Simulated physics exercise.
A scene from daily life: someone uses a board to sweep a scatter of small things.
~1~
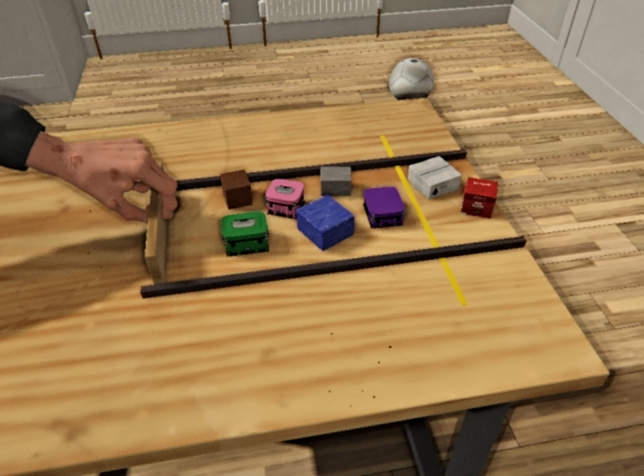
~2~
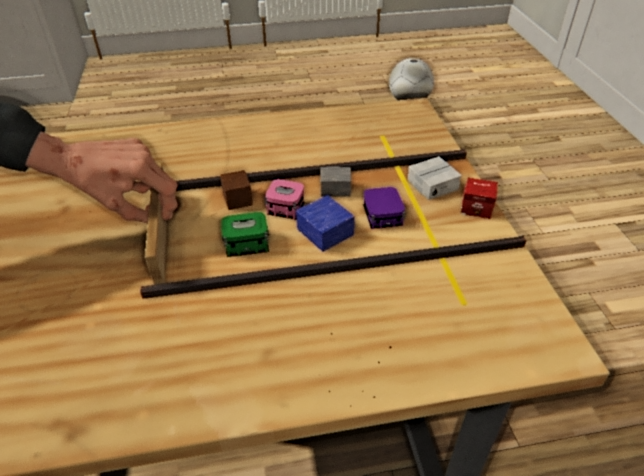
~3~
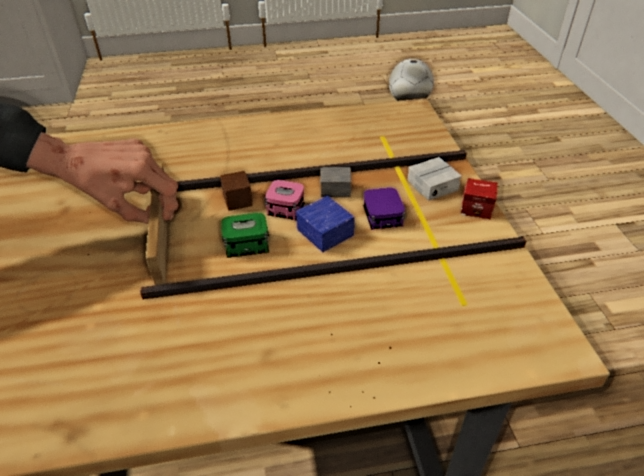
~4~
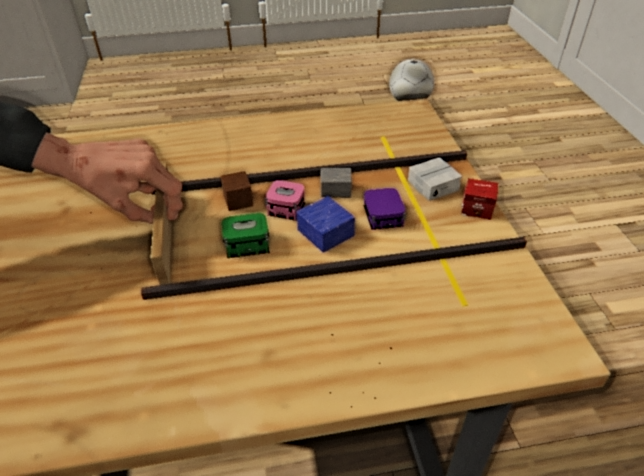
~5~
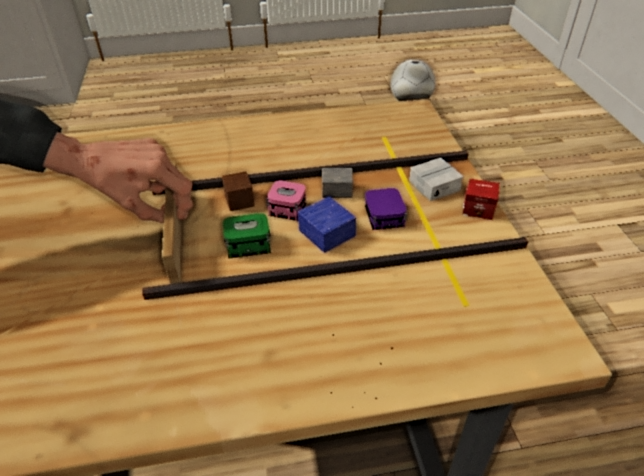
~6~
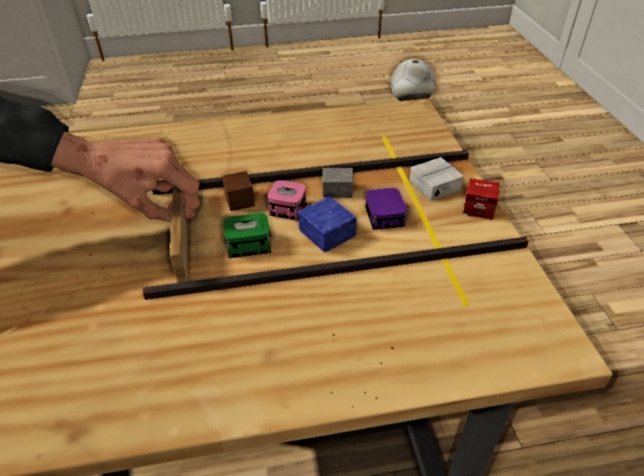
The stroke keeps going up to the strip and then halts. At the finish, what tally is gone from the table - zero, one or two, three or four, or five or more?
The tally gone is one or two.
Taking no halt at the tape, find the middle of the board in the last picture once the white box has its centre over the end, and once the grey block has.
The middle is at (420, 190) when it's the white box, and at (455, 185) when it's the grey block.
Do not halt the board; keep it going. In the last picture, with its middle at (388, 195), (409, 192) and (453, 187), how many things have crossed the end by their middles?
First 1, then 1, finally 4.
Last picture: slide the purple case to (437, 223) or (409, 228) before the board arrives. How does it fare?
At the first place it goes off the edge, and at the second it goes off the edge.
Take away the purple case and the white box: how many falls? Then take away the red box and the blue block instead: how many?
You'd get 1 in the first case and 0 in the second one.
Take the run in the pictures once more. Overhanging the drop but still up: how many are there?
I'd put it at 2.
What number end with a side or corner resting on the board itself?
Counting them up gives 3.
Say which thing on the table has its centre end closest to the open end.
It's the white box.
Early on, none off yet; red box at rest near (481, 199); white box at rest near (436, 179); purple case at rest near (385, 209).
A while later, none off yet; red box at rest near (481, 199); white box at rest near (437, 178); purple case travelled about its own width near (423, 204).
Further along, none off yet; red box leaning a little near (510, 196); white box travelled about its own width near (460, 169); purple case travelled well along near (471, 193).
Finally, the number that fall off is one or two; lost, red box.
